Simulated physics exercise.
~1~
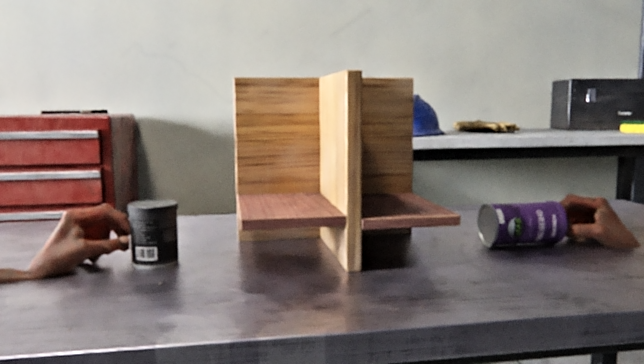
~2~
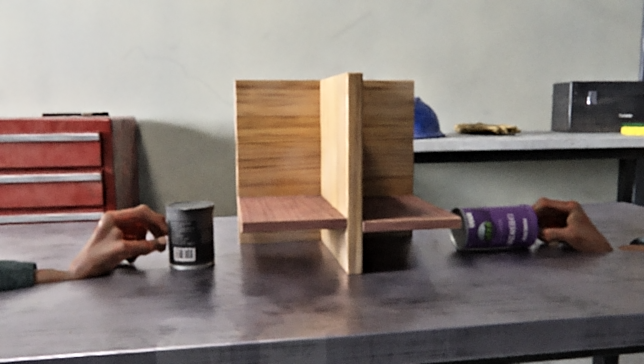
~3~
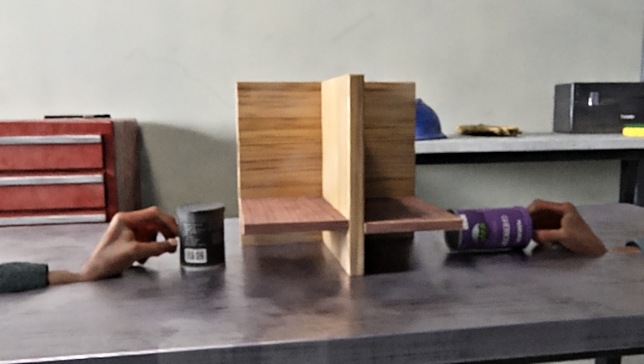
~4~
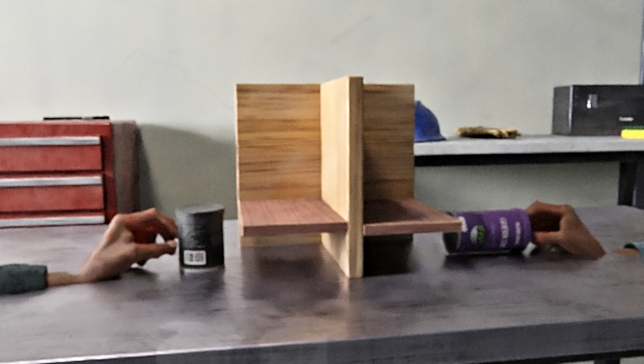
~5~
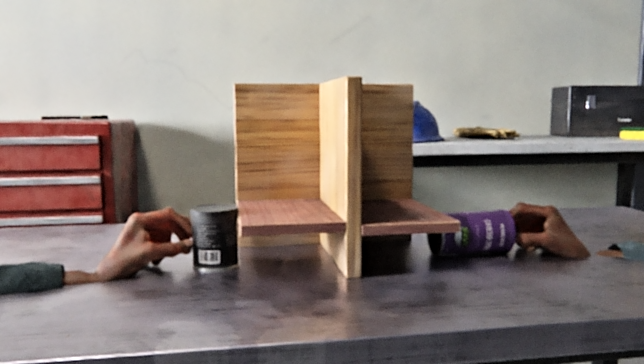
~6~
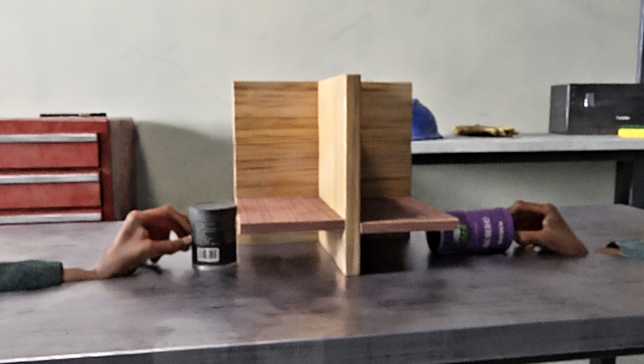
On a metal workbench, two hands slide a black tin and a purple tin up to a wooden stand's shelves.
